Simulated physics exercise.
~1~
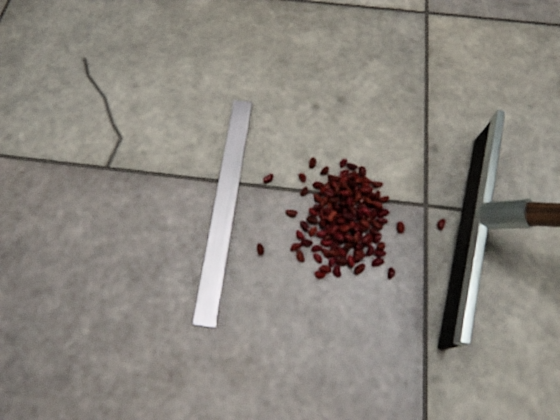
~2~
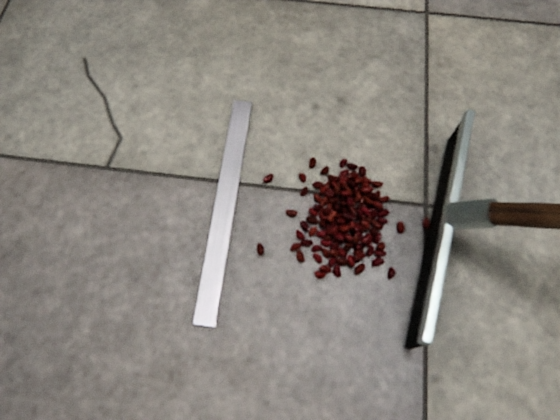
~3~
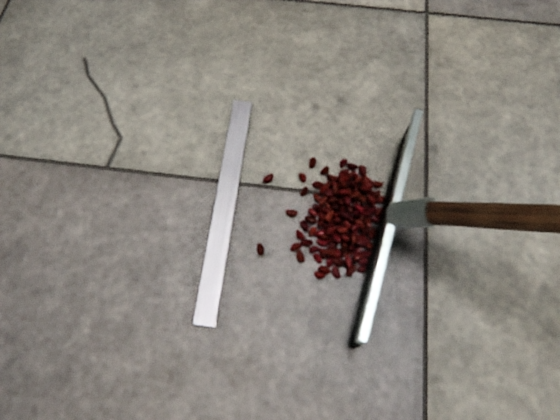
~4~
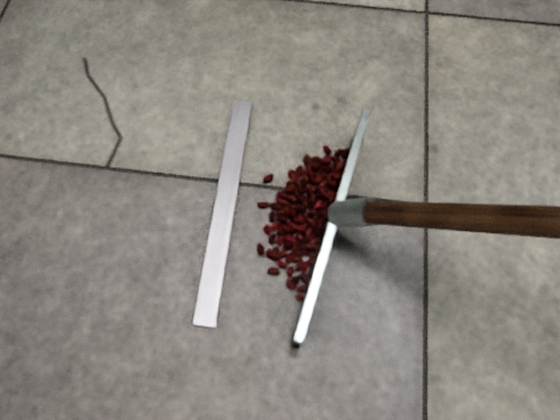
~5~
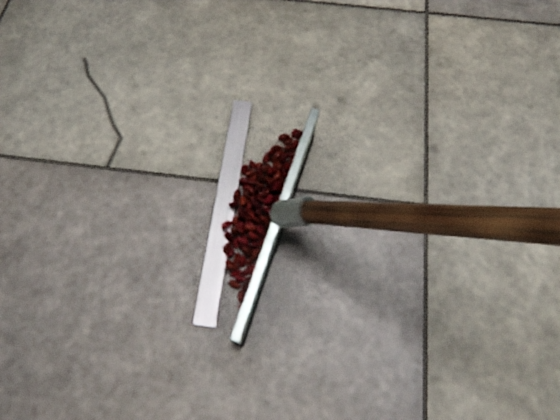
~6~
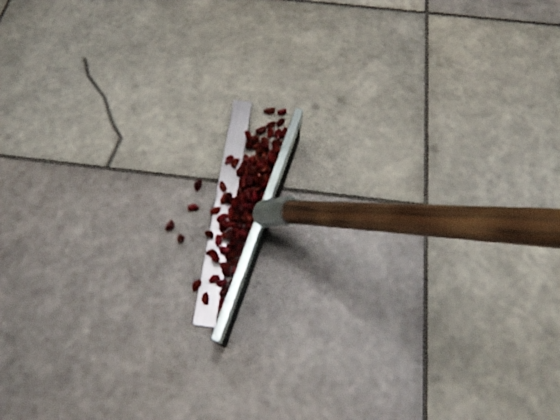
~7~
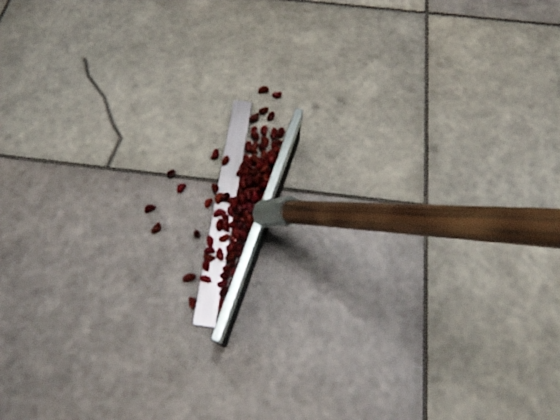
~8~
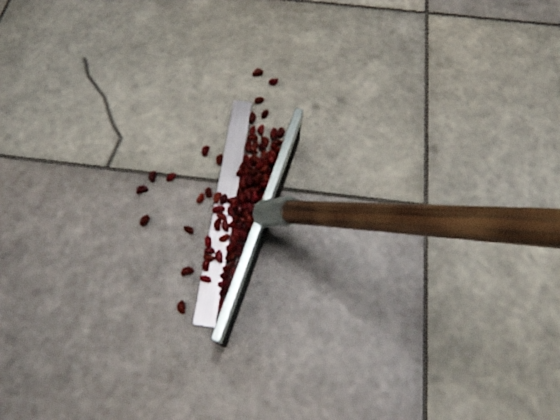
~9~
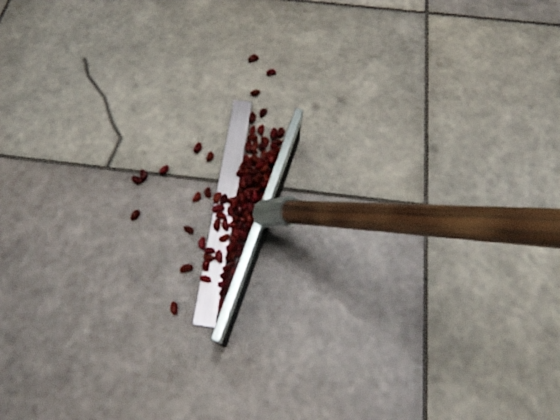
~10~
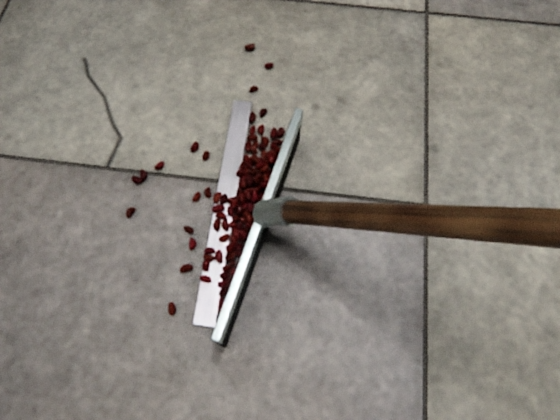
On a grey tiled floor, a squeegee pushes red beans left against a flat metal strip and stops, some scattering beyond it.
